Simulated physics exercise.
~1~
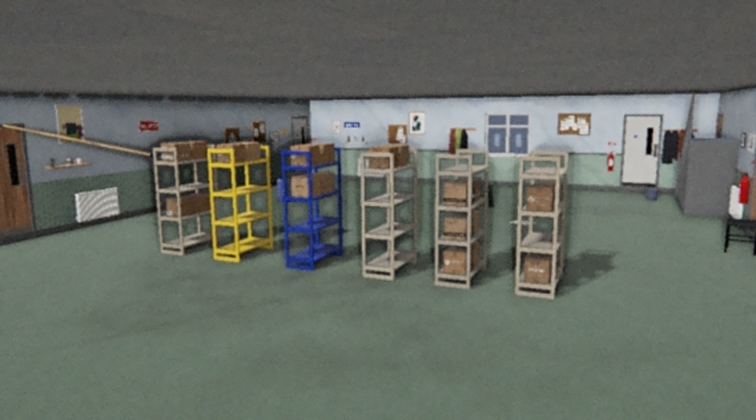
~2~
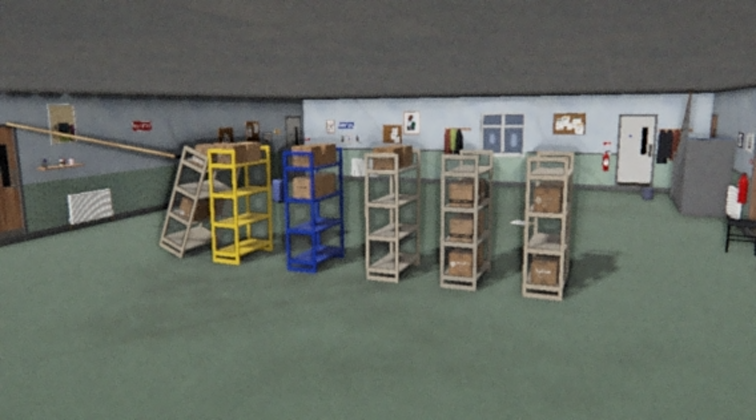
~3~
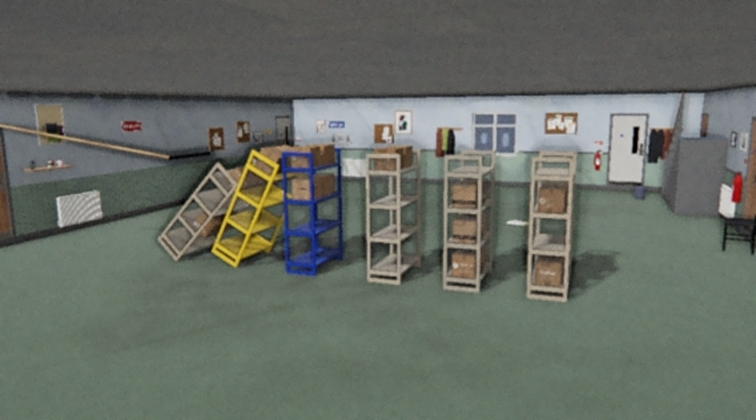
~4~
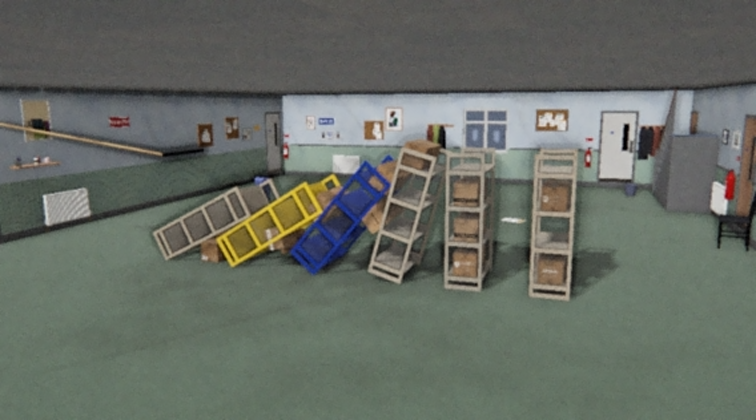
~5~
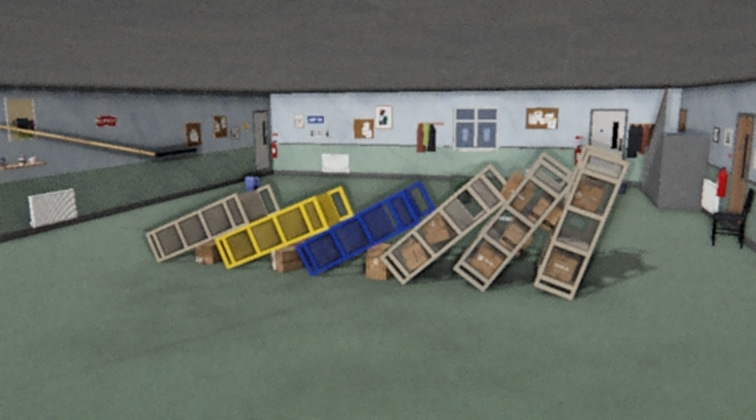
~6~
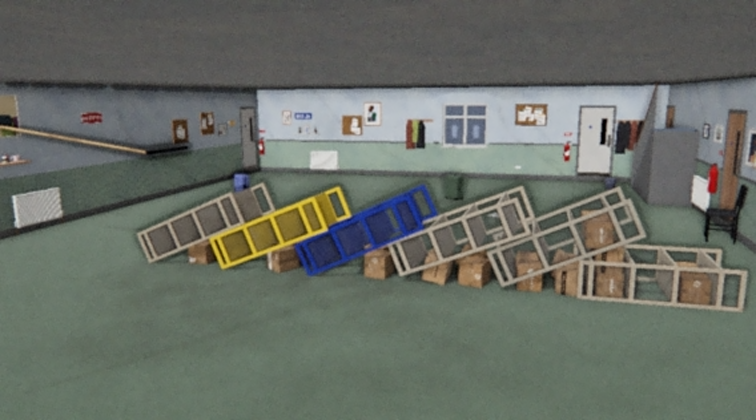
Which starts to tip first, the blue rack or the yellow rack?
The yellow rack starts to tip first, while the blue rack is still upright. The blue one leans over after it.
Six shelving racks topple to the right one after another, spilling cartons until none stands.
